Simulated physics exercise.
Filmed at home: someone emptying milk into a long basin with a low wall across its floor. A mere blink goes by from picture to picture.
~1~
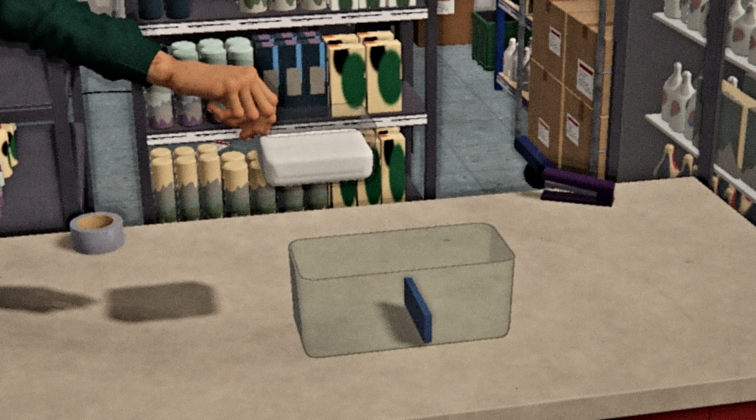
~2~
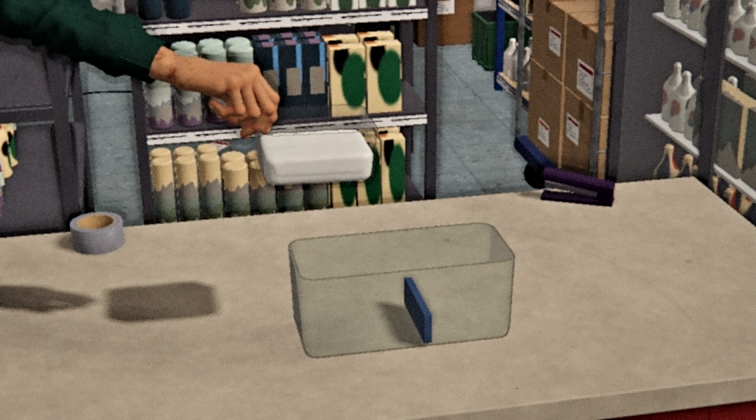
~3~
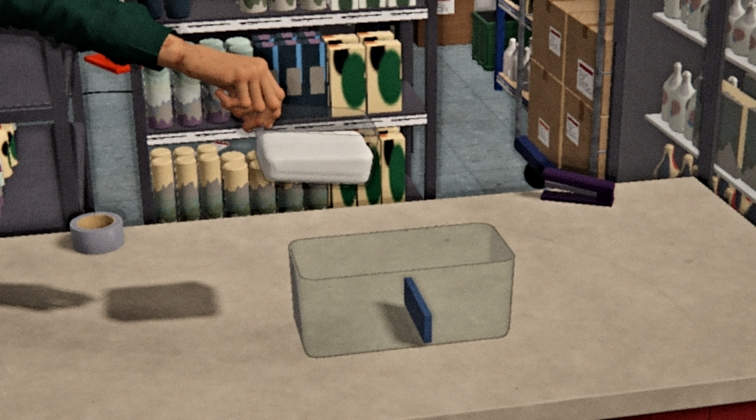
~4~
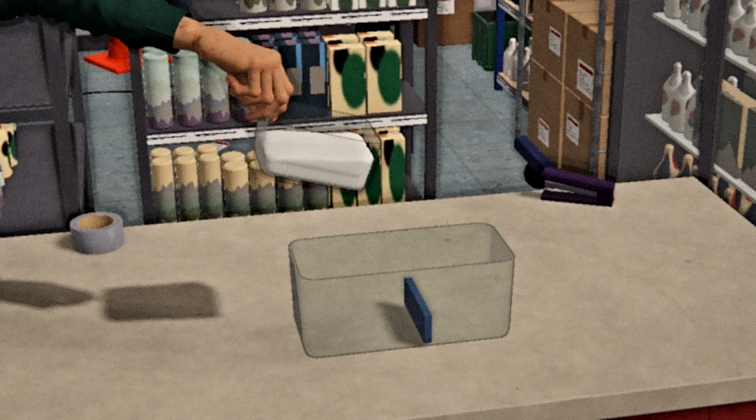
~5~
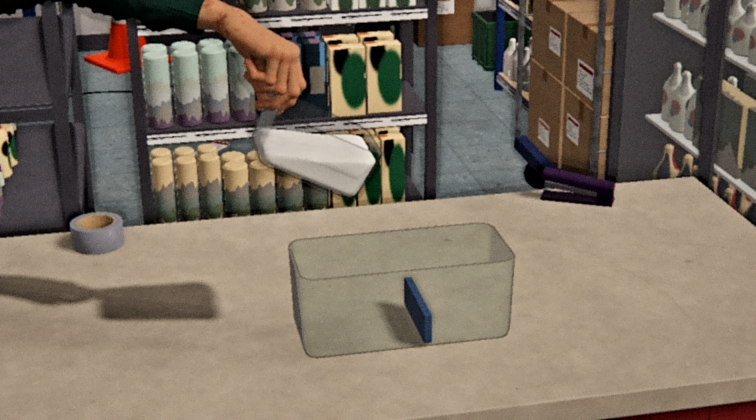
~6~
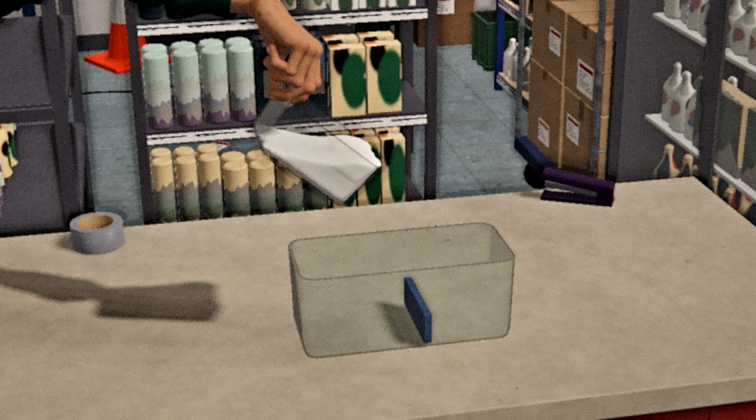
At a pale countertop before stocked shelves, a hand in a dark green sleeve holds a container of milk almost level above a long, clear basin with a low blue wall inside. The hand shifts right, slowly and then faster, tilting the container steeply down to the right as the milk slides toward its lower edge.
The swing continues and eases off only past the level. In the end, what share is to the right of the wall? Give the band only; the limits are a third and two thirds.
I expect the share right of the wall to be below a third.
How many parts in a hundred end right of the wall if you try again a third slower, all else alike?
I'd estimate some 30 percent.
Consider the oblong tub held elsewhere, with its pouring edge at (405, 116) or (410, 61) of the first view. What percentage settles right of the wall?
Start one gives close to 60 percent, start two close to 70 percent.
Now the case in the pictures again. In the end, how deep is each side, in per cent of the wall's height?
It settles around 50 on the left side and around 20 on the right side.
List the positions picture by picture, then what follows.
In the first frame, tilt 0°; pouring edge (369, 117); surface from (261, 148) to (366, 139); the long basin's rim runs from (294, 262) to (503, 242); the wall's top is at (418, 297).
In the second frame, tilt 2°; pouring edge (370, 119); surface from (260, 148) to (366, 140).
In the third frame, tilt 7°; pouring edge (372, 124); surface from (261, 146) to (366, 142).
In the fourth frame, tilt 16°; pouring edge (374, 132); surface from (260, 144) to (367, 144).
In the fifth frame, tilt 28°; pouring edge (375, 144); surface from (258, 140) to (369, 146).
In the sixth frame, tilt 41°; pouring edge (373, 157); surface from (258, 135) to (368, 147); 1 per cent is over the edge.
A moment on, the oblong tub is tipped on its side and 17 per cent is still to pour, 27 is left of the wall and 4 right of it.
Next, the oblong tub is tipped right over and 4 per cent is still to pour, 71 is left of the wall and 17 right of it.
Then the oblong tub is tipped right over and 0 per cent is still to pour, 73 is left of the wall and 17 right of it.
Later the oblong tub is tipped right over and 0 per cent is still to pour, 77 is left of the wall and 18 right of it.
At rest 77 per cent lies left of the wall, 18 right of it and 5 outside.
